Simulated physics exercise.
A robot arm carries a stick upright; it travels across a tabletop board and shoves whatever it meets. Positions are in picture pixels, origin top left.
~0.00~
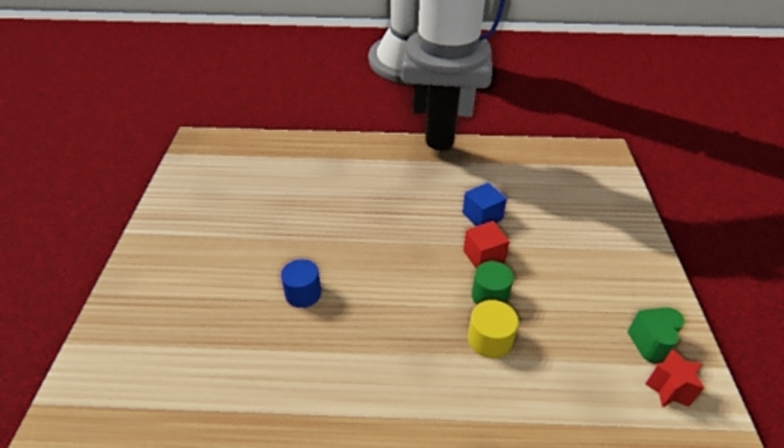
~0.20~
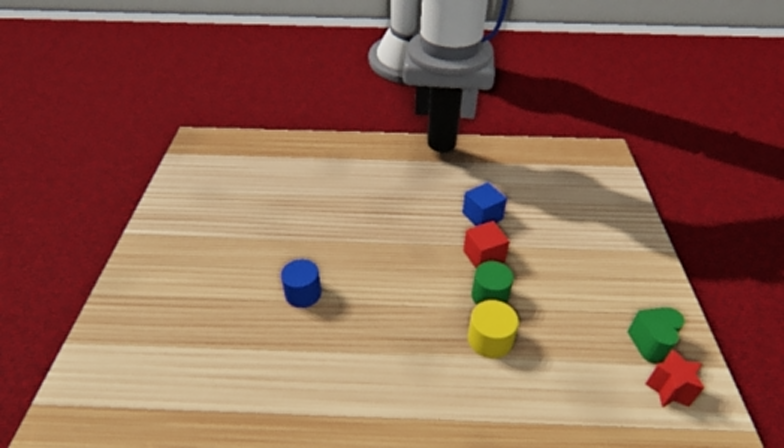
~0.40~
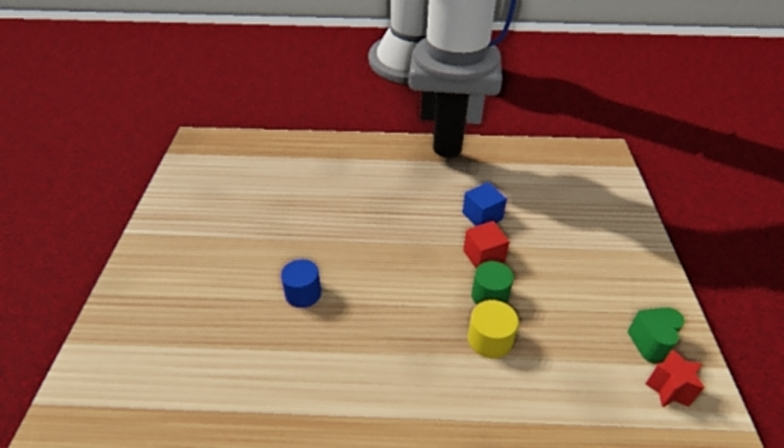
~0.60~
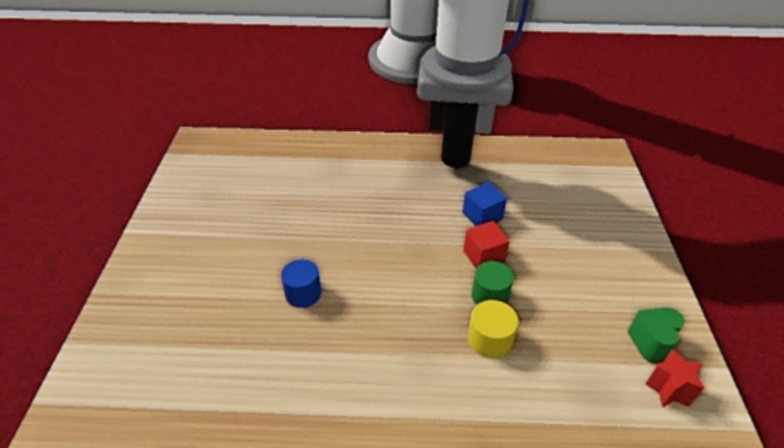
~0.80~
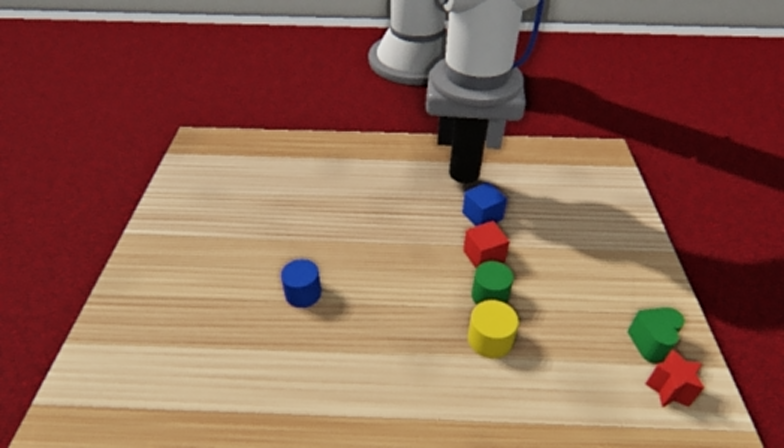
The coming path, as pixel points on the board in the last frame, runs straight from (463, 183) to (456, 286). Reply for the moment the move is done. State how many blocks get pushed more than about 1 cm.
Two move.
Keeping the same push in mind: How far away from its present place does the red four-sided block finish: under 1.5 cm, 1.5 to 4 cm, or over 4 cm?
Between 1.5 and 4 cm.
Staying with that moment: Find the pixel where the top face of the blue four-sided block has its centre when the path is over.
Its top middle: (497, 209).
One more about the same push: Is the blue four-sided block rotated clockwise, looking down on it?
No
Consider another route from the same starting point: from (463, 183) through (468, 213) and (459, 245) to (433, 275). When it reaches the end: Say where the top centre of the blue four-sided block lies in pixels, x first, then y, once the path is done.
Expect it around (503, 215).
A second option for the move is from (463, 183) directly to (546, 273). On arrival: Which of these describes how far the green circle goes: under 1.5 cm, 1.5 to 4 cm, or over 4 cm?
It slides somewhere between 1.5 and 4 cm.
The first path, step by step. One third of the way, stick (462, 206); blue four-sided block (493, 205), turned 35° anticlockwise.
Two thirds of the way, stick (459, 240); blue four-sided block (497, 209), turned 45° anticlockwise; red four-sided block (492, 241), turned 30° anticlockwise.
At the end, stick (457, 278); blue four-sided block (497, 209), turned 45° anticlockwise; red four-sided block (496, 248), turned 55° anticlockwise; green circle in place.
